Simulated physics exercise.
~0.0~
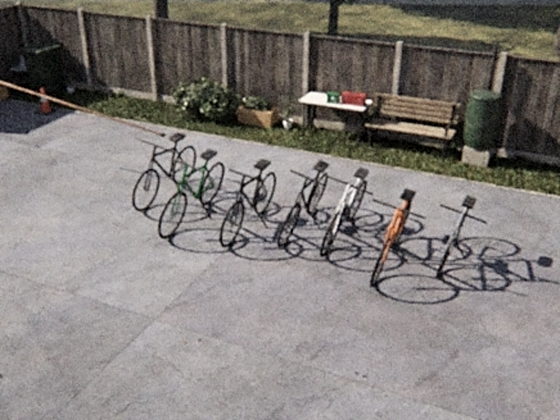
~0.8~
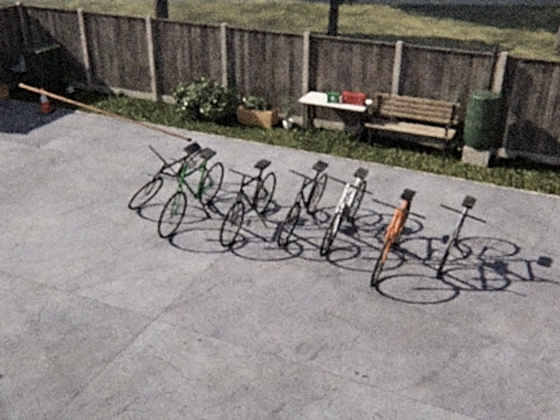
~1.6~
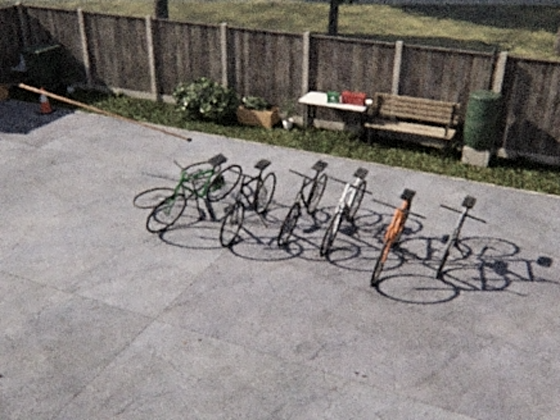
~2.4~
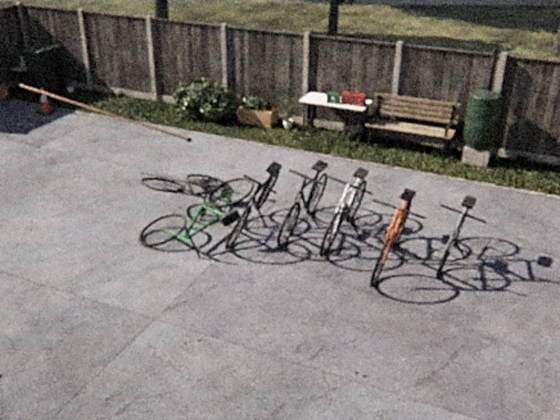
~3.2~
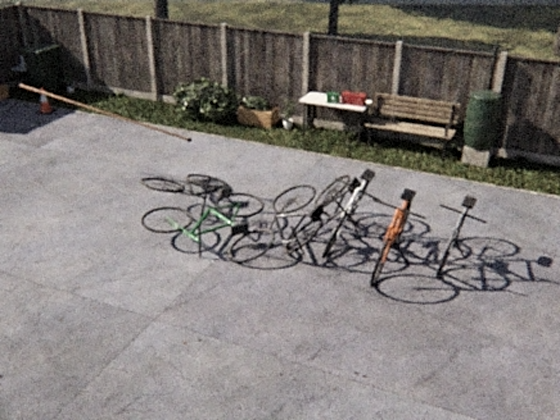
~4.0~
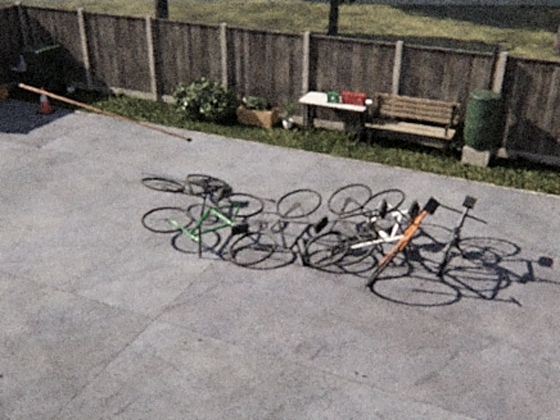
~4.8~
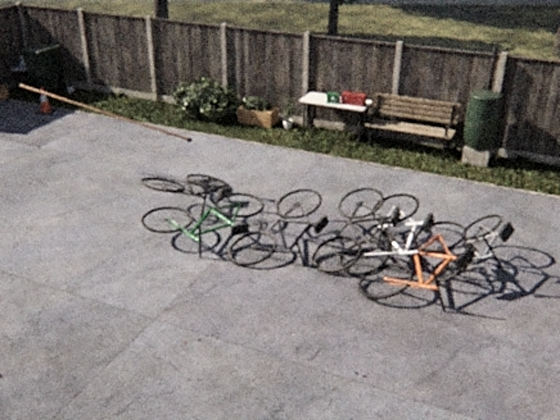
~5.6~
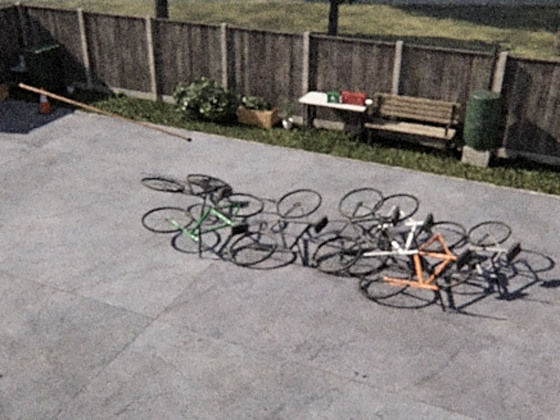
A row of seven parked bicycles, one green near the left end and one orange near the right, stands on grey paving, seen from above at an angle. Behind them are a wooden fence, a strip of grass, a bench, a small table, a planter and a green bin. A long pole at the left shifts slightly right, and the leftmost bicycle tips over toward the green one. The green bicycle goes down next, and the fall travels rightward through the dark and white ones. The orange bicycle topples late, and finally all seven lie in an overlapping tangle.
